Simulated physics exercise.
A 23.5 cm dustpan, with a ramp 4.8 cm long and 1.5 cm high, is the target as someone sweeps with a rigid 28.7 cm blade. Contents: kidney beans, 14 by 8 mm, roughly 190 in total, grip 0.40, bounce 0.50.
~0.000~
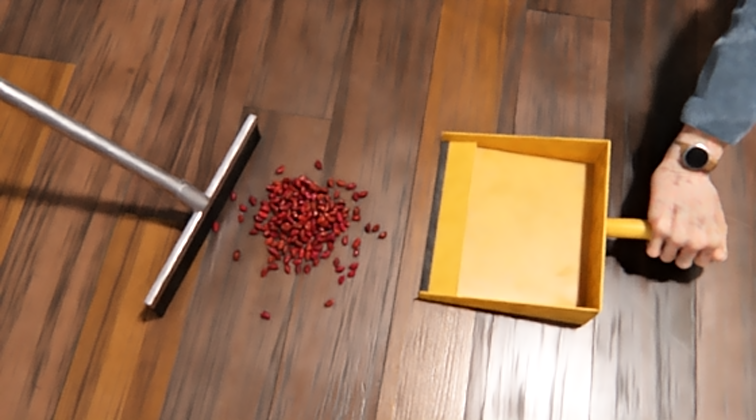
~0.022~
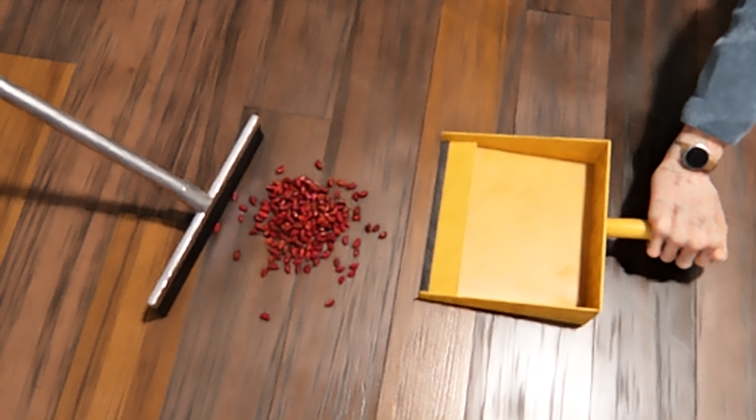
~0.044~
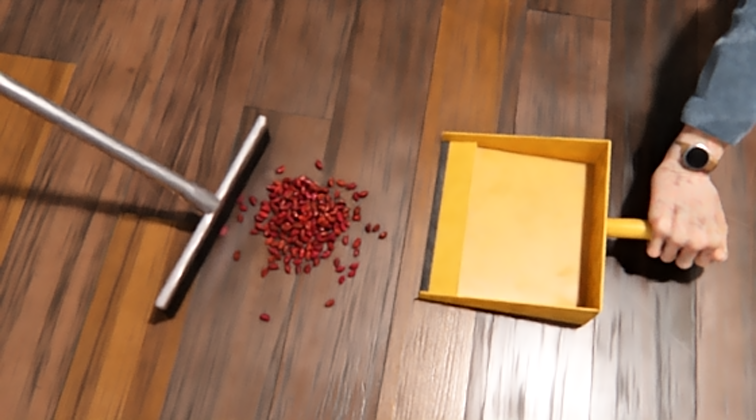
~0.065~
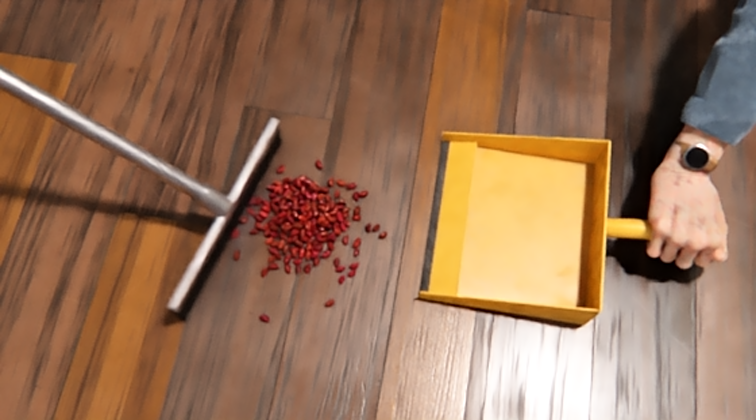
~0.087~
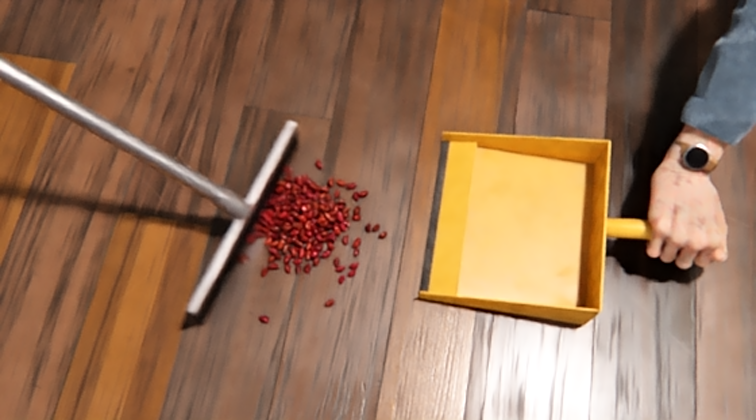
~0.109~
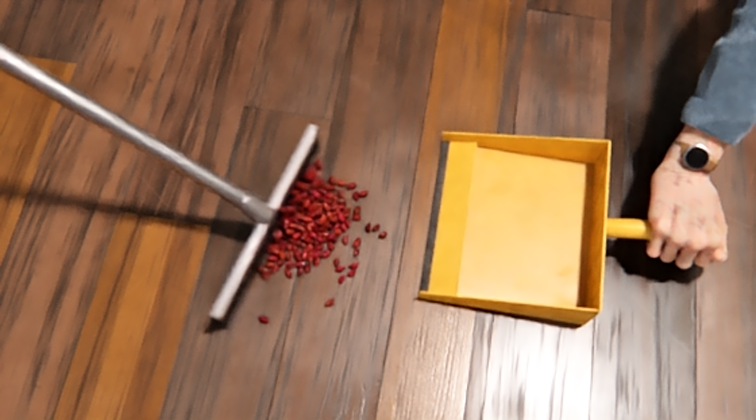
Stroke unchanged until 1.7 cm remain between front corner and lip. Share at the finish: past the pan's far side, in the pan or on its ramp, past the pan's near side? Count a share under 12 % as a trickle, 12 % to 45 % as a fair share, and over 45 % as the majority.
Past the pan's far side: A trickle. In the pan or on its ramp: The majority. Past the pan's near side: A fair share.
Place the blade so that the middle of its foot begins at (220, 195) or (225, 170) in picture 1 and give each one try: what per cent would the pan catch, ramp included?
Roughly 50 % and 55 %.
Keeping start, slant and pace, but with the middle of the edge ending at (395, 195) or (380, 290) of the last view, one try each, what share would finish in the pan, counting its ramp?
Close to 55 and 50 in a hundred, in that order.
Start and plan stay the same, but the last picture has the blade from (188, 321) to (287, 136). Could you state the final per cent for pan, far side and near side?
Pan 35 % / far 0 % / near 35 %.
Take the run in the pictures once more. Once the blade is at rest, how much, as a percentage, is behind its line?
My guess is close to 0 per cent.
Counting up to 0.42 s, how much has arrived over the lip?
I'd say some 65 per cent.
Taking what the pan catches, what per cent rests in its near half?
About 70 percent of it.
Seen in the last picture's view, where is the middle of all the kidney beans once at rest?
Around (490, 278).
After 0.18 s, middle of the blade 11 cm from the lip; 0 % over the lip, far side 0 %, near side 15 %.
Then, at 0.23 s, middle of the blade 6 cm from the lip; 10 % over the lip, far side 0 %, near side 20 %.
After 0.42 s, middle of the blade 5 cm from the lip; 65 % over the lip, far side 0 %, near side 25 %.
In the end, at 2.6 s, far side 0 %, pan 55 %, near side 25 %, in front of the lip or behind the blade 15 %.
